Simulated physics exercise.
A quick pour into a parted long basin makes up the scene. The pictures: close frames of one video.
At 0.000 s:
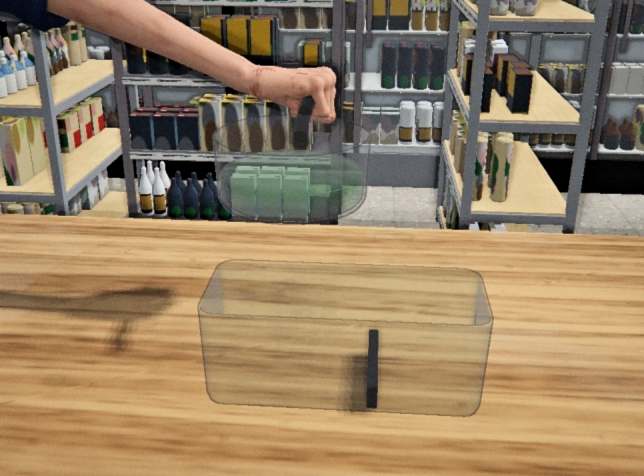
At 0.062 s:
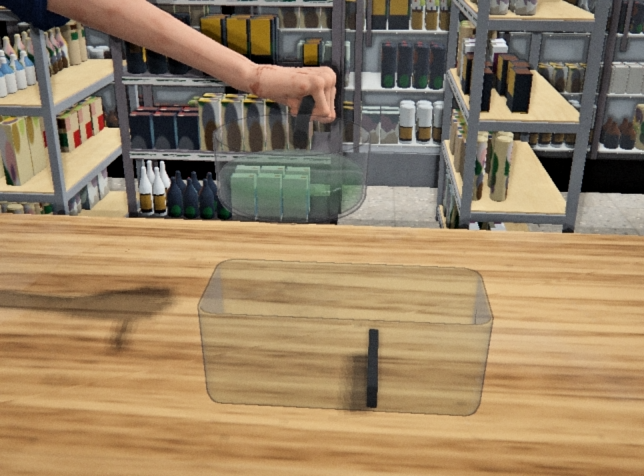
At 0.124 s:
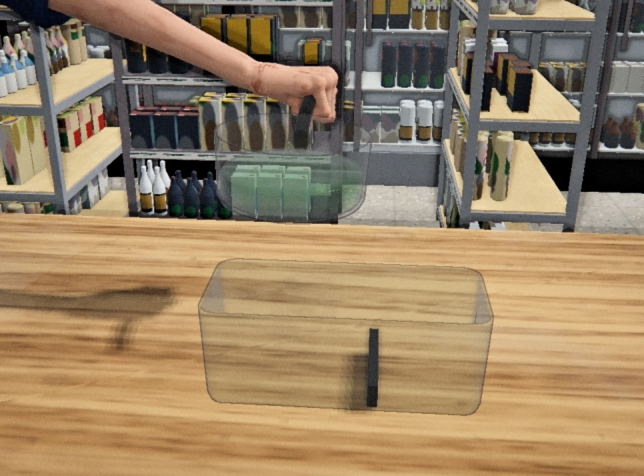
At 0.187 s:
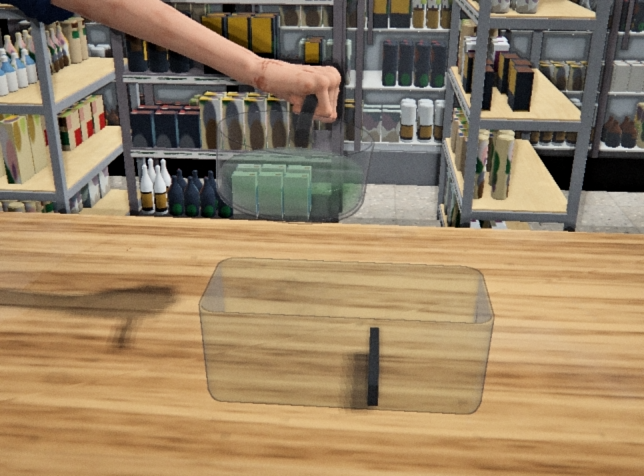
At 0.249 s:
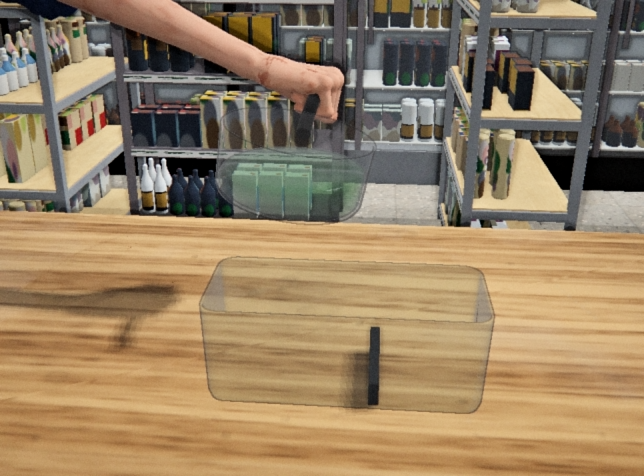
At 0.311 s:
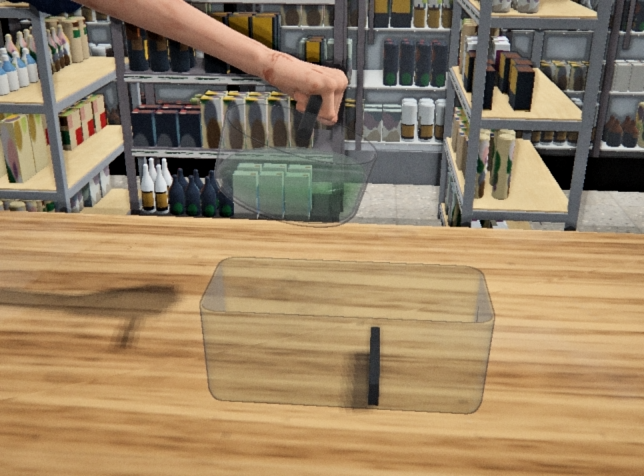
We see a hand holding a clear container of water above a wooden table, where a transparent long basin with a dark divider sits; the hand shifts slightly right as the container gradually tilts down toward the right.
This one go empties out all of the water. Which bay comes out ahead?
The section to the right gets the largest share.
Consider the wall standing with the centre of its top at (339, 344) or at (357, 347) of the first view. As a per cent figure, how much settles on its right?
Try 1: About 95 percent; try 2: About 90 percent.
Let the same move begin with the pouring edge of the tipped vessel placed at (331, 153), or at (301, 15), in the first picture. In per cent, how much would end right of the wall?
The first gives 35 %, the second 35 %.
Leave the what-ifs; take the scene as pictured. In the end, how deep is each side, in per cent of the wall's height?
I get 30 % for the left and 100 % for the right.
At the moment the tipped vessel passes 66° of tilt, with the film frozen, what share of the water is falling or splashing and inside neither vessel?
It works out to about 30 percent.
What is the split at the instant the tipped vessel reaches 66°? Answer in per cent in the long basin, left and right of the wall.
Left: 0 %; right: 10 %.
Then, 0.73 s in, the tilt is 66° and 63 per cent is still to pour, 0 is left of the wall and 8 right of it.
Then, 1.04 s in, the tilt is 96° and 15 per cent is still to pour, 9 is left of the wall and 63 right of it.
Then, 1.37 s in, the tilt is 101° and 1 per cent is still to pour, 21 is left of the wall and 75 right of it.
Then, 1.72 s in, the tilt is 101° and 0 per cent is still to pour, 30 is left of the wall and 69 right of it.
Finally, 31 per cent lies left of the wall, 68 right of it and 0 outside.
